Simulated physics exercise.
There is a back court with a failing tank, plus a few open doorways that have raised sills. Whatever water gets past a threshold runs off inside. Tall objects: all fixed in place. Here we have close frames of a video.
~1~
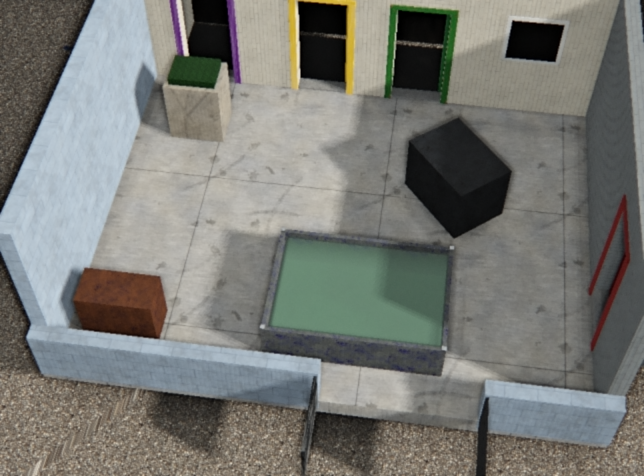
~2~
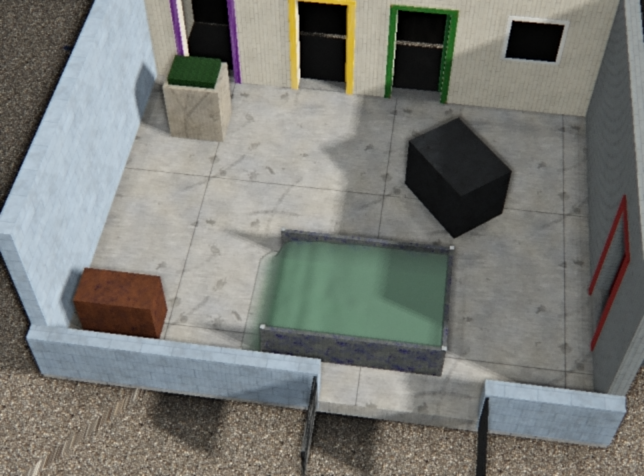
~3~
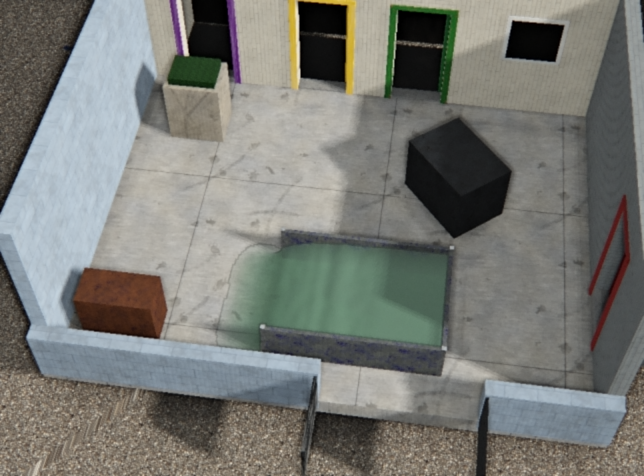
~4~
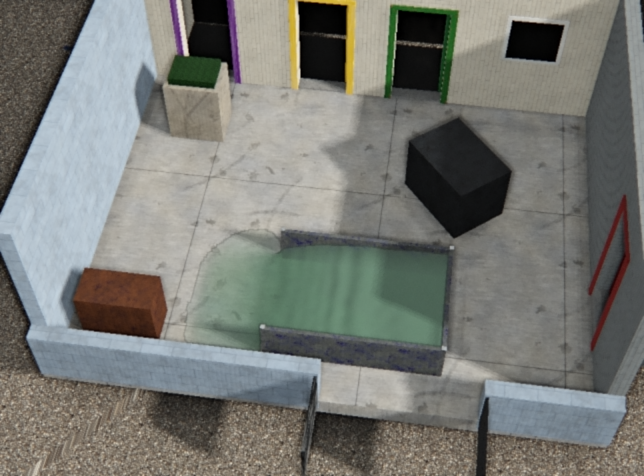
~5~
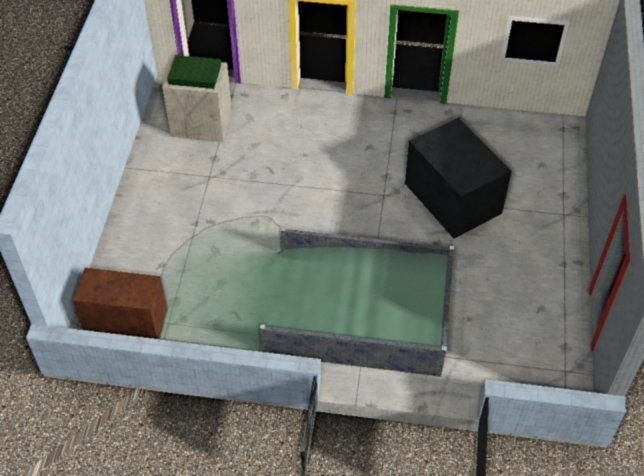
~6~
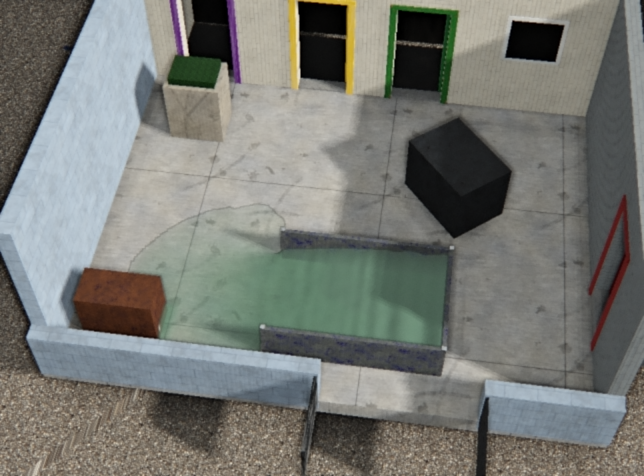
In a walled back court, green water pours from the tank's open left side and spreads across the floor.
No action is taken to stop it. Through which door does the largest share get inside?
The purple one.
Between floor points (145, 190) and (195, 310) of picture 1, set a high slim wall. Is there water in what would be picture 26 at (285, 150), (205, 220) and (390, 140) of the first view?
In sequence: Swamped, swamped, spared.
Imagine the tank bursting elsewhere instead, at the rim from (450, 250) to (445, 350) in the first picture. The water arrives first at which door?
The one in red.
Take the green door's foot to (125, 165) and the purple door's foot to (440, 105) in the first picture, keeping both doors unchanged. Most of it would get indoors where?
That would be the green one.
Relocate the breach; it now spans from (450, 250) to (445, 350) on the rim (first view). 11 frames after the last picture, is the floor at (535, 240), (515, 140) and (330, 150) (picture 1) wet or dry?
Going through them in turn, I'd say sodden, spared and spared.
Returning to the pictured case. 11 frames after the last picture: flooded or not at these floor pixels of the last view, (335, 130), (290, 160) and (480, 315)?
Point by point, in the order given: High and dry; high and dry; high and dry.
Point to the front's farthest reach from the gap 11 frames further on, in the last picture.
My guess would be about (142, 121).
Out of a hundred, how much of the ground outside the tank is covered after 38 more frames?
About 70 per cent.
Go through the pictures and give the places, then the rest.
The first picture shows still water in the open tank at (360, 290).
In the second picture, the front is at a hidden place, out from the gap at (276, 295).
In the third picture, the front is at a hidden place, out from the gap at (277, 297).
In the fourth picture, the front is at a hidden place, out from the gap at (277, 298).
In the fifth picture, water pours out at (277, 298) and has run to a hidden place.
In the sixth picture, water pours out at (277, 298) and has run to a hidden place.
A moment on, water covers 25 % of the floor; red door not reached, green door not reached, purple door not reached, yellow door not reached.
Next, water covers 25 % of the floor; red door not reached, green door not reached, purple door not reached, yellow door not reached.
Then, water covers 35 % of the floor; red door not reached, green door not reached, purple door a trickle in, yellow door not reached.
Later, water covers 70 % of the floor; red door not reached, green door wet at the sill, nothing in, purple door some in, yellow door wet at the sill, nothing in.
In the end, water covers 90 % of the floor; red door wet at the sill, nothing in, green door some in, purple door some in, yellow door some in; the purple door has let in the most.
